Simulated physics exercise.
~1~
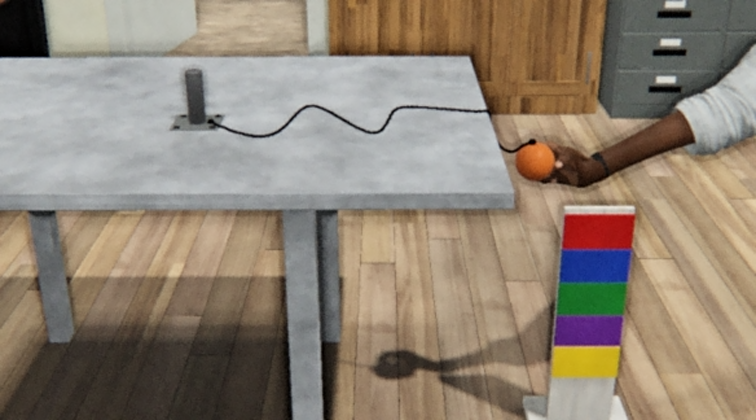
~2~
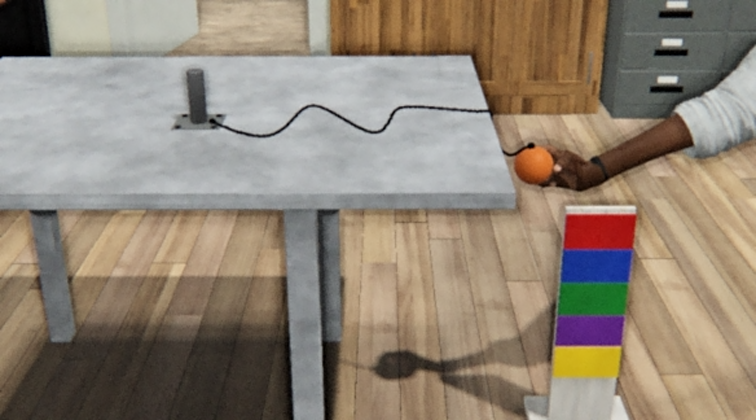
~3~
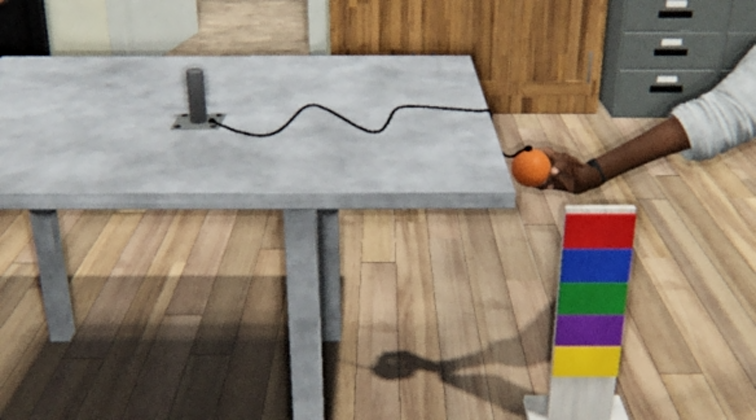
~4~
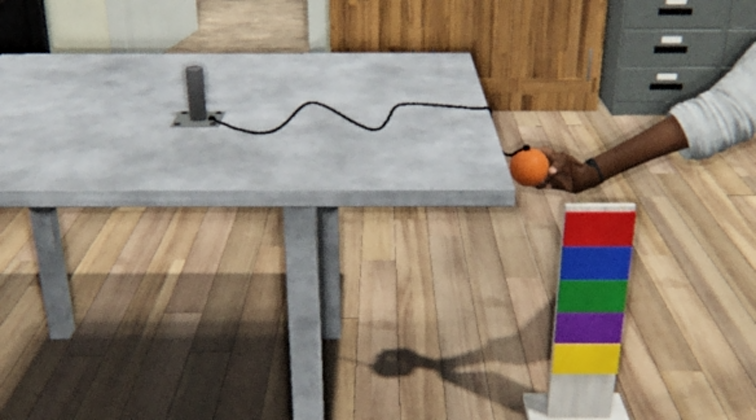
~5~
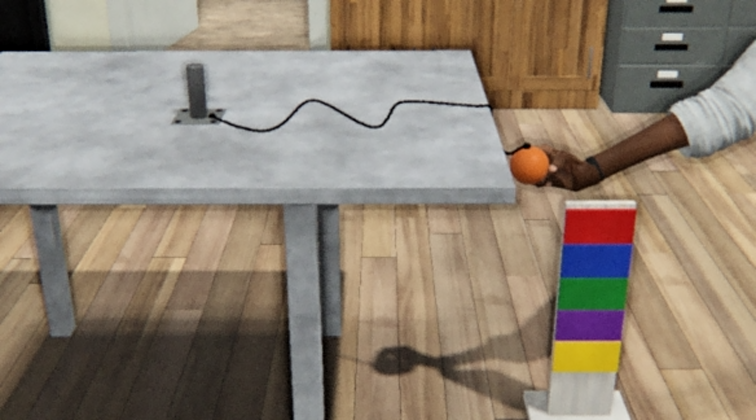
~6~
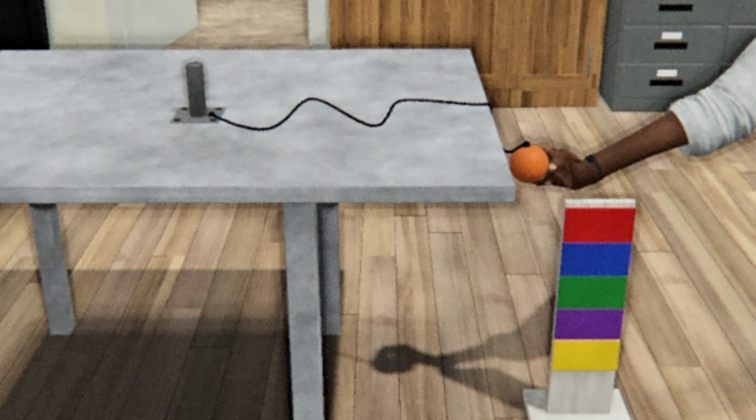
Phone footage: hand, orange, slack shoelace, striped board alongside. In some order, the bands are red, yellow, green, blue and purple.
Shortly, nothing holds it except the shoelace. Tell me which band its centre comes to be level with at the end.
Its centre comes to be level with the yellow band.
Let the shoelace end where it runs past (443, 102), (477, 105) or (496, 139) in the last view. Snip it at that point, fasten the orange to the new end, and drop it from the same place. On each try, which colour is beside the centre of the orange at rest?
Try 1 - blue; try 2 - green; try 3 - purple.
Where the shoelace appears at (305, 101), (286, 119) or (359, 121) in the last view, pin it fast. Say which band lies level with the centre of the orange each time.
Going through them one at a time, the answers are green; purple; blue.
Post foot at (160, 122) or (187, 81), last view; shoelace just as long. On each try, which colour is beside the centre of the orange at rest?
First case: Purple. Second case: Purple.
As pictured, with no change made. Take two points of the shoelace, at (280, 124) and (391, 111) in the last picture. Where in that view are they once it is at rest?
(309, 113), then (487, 170).
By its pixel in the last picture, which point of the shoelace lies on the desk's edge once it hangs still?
Location: About (367, 125).
Soon after, orange near (443, 346); level with yellow.
After that, orange near (501, 348); level with yellow.
In the end, orange near (471, 356); level with yellow. The shoelace holds its middle at yellow.
